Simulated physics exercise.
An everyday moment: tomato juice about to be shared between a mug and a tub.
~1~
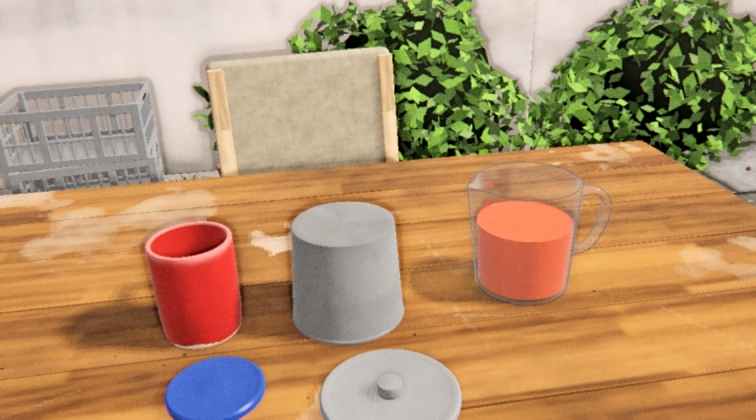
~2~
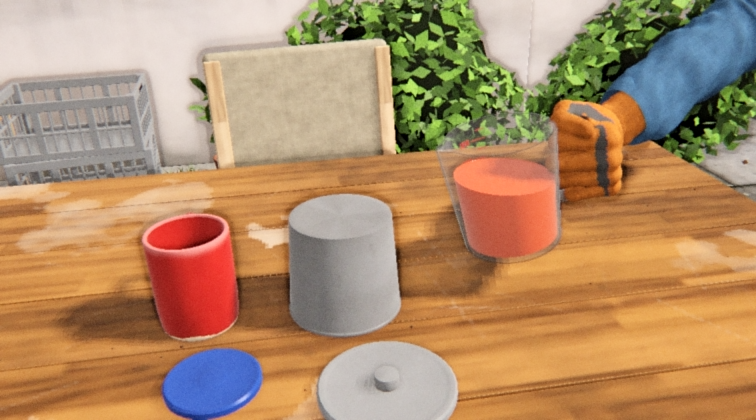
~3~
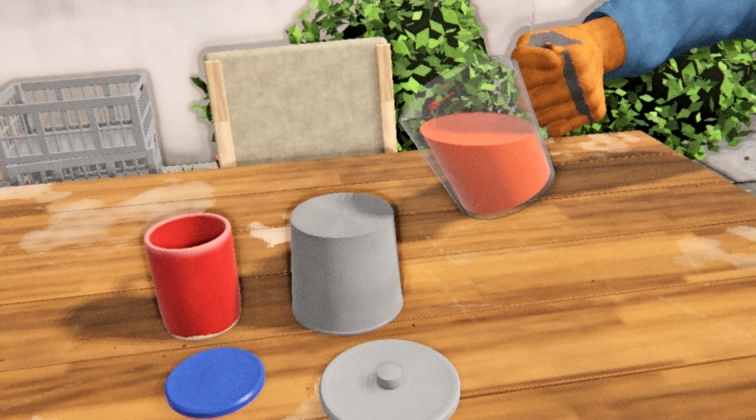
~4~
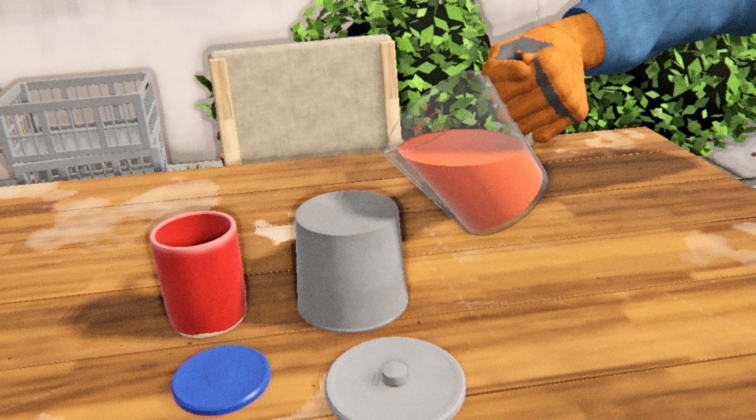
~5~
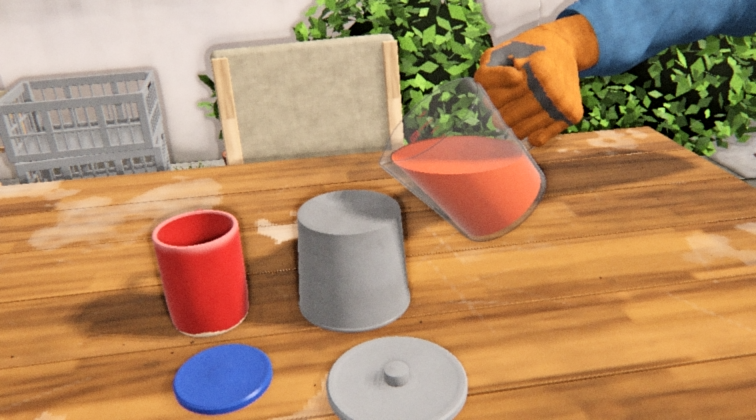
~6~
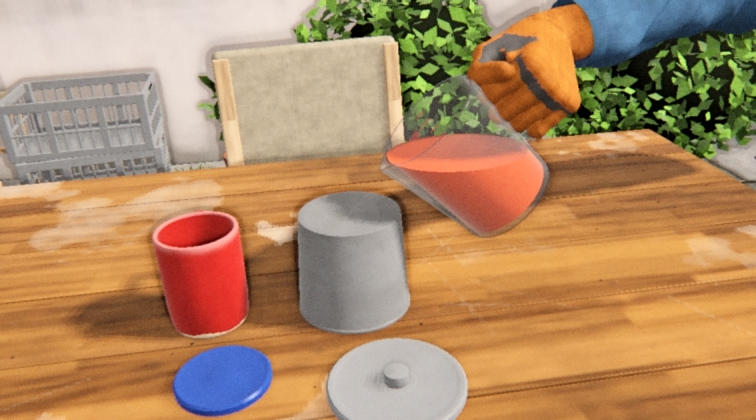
A clear measuring jug of red-orange liquid stands on a wooden table, right of an upturned gray tub and an open red mug, until an orange-gloved hand lifts it. The hand moves it left and tilts it toward the tub, then tips it slightly more, the liquid still inside.
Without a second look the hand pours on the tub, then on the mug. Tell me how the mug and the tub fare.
The mug takes it in; the tub sheds it on the top.
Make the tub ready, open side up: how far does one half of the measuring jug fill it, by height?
Close to 30 %.
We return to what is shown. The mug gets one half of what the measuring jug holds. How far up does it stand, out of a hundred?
I make it 65 per cent.
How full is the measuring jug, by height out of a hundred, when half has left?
Close to 30 %.
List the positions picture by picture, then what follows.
Before the pour; measuring jug (524, 230) about two thirds full; tub (346, 270) upside down; mug (197, 288) open, in the first picture.
The measuring jug is on its way; measuring jug about two thirds full, surface at (505, 176); tub (343, 262) upside down, in the second picture.
Tilting; measuring jug (483, 137) tipped 25° with all of its load; mug (196, 280) open, in the third picture.
No stream yet; measuring jug (469, 154) tipped 35° with all of its load; tub (350, 258) upside down, in the fourth picture.
Still nothing leaves it; measuring jug (466, 161) tipped 40° with all of its load; mug (204, 277) open, in the fifth picture.
On the point of pouring; measuring jug (466, 158) tipped 45° with all of its load; tub (352, 259) upside down; mug (204, 278) open, in the sixth picture.
A moment on, it runs off the upturned base of the tub.
Further on, the tomato juice goes into the mug.
When it is over, the tub is empty, in a puddle; the mug has its share inside.
